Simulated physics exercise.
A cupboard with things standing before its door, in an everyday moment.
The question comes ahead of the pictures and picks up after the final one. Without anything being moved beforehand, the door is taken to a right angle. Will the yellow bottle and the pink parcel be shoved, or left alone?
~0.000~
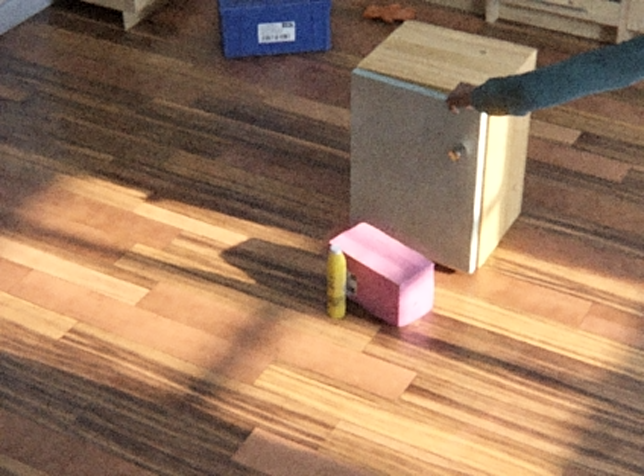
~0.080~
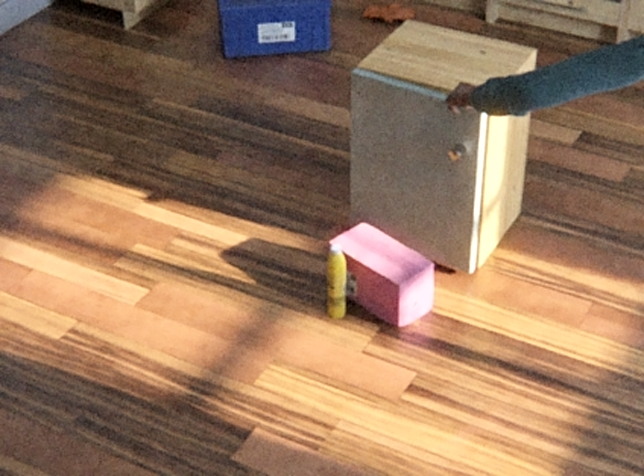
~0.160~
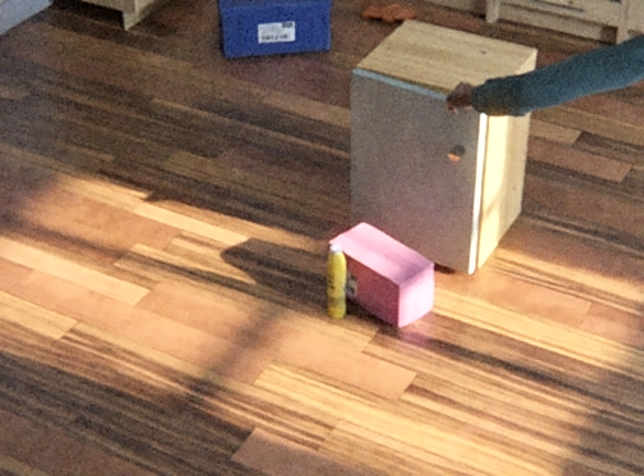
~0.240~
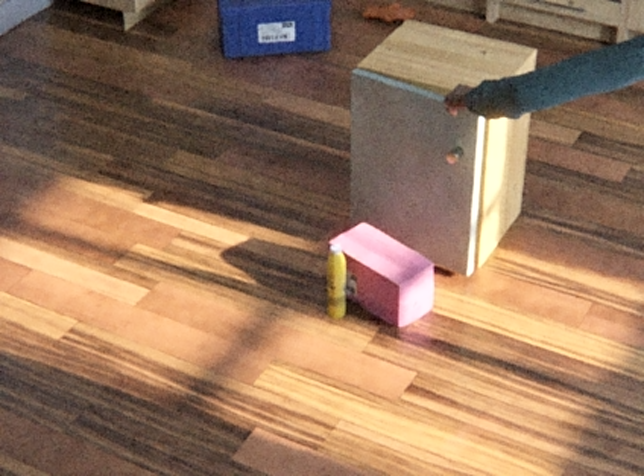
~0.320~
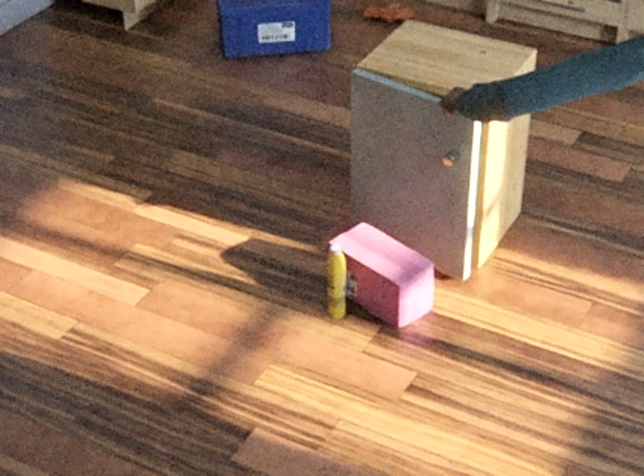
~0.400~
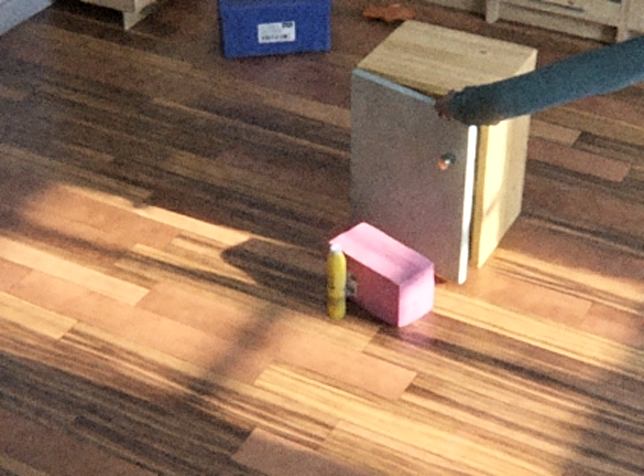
Result: The yellow bottle is reached and moved; the pink parcel is reached and moved.
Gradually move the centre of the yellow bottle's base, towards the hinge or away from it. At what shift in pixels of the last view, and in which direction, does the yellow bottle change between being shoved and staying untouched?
Direction down, size about 32 pixels.
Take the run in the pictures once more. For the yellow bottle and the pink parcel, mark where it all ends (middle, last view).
Roughly (224, 267) for the first and roughly (270, 270) for the other.
By 1.50 s, door 58° open; yellow bottle shifted well along near (300, 283); pink parcel shifted a little near (334, 282).
When it is over (3.0 s), the yellow bottle gets shoved, near (224, 267); the pink parcel gets shoved, near (270, 270).
